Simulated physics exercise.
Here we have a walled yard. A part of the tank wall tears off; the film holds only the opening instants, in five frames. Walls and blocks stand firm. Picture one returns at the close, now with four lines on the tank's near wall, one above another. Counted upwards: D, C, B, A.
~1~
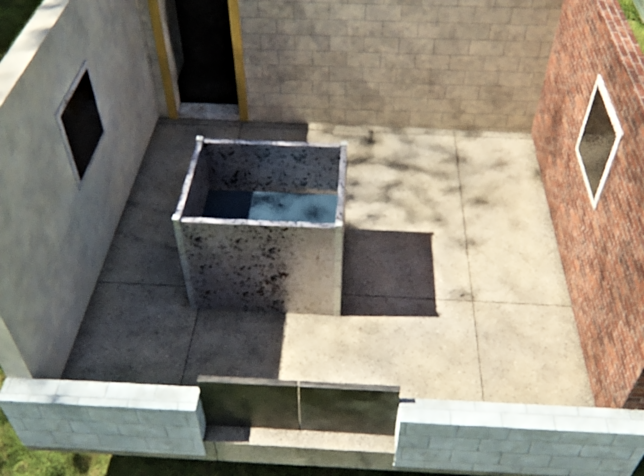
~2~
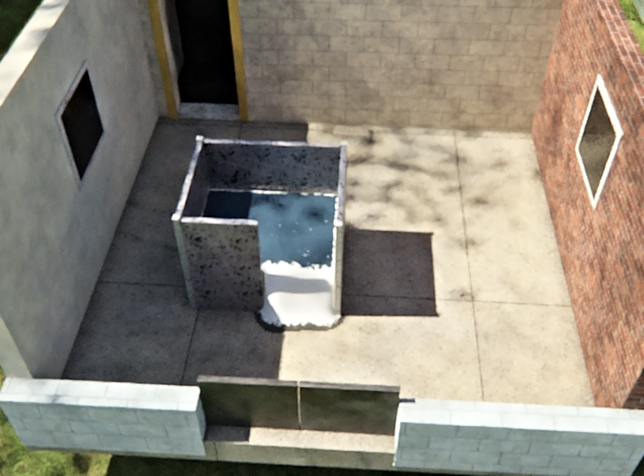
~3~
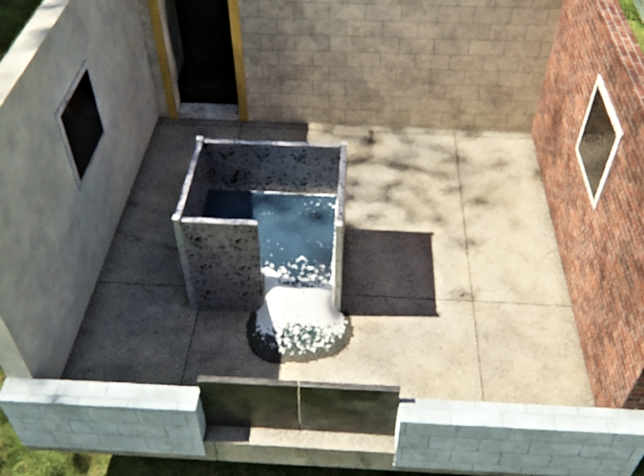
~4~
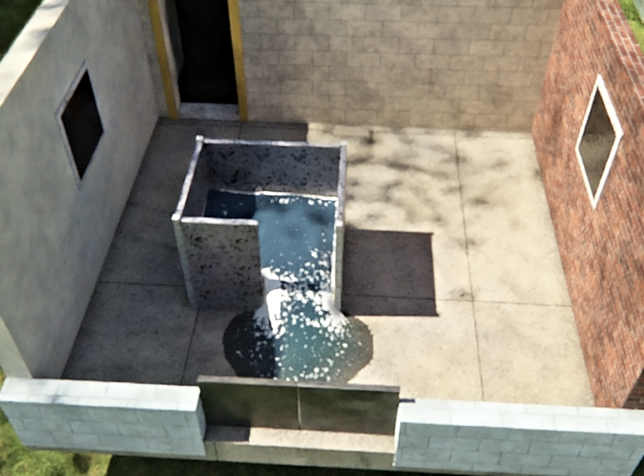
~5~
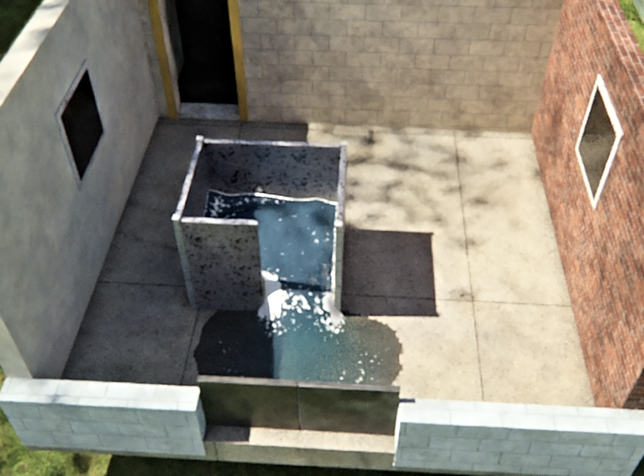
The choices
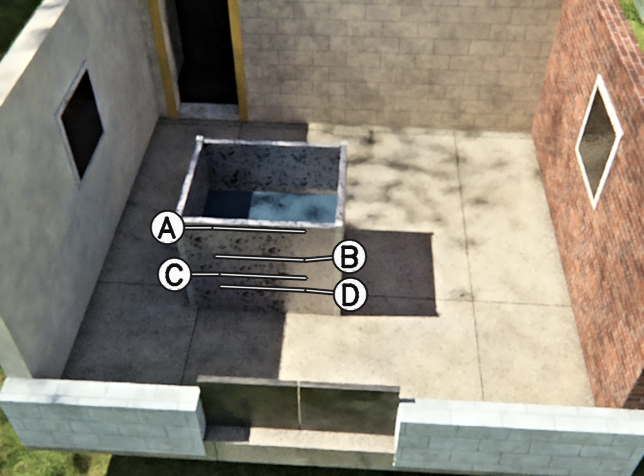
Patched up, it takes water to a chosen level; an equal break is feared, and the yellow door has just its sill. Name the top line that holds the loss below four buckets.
That is level B.
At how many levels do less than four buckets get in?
Three of them.
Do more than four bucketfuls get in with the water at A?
Yes, it does.
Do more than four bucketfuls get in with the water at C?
No, that is safe.
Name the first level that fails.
Level A.
In white, A at (257, 229); B at (260, 258); C at (262, 276); D at (263, 288); from the bottom up D, C, B, A.
For level A, about 10 bucketfuls get in.
For level B, a splash gets over, under a bucket.
For level C, nothing gets over.
For level D, nothing gets over.
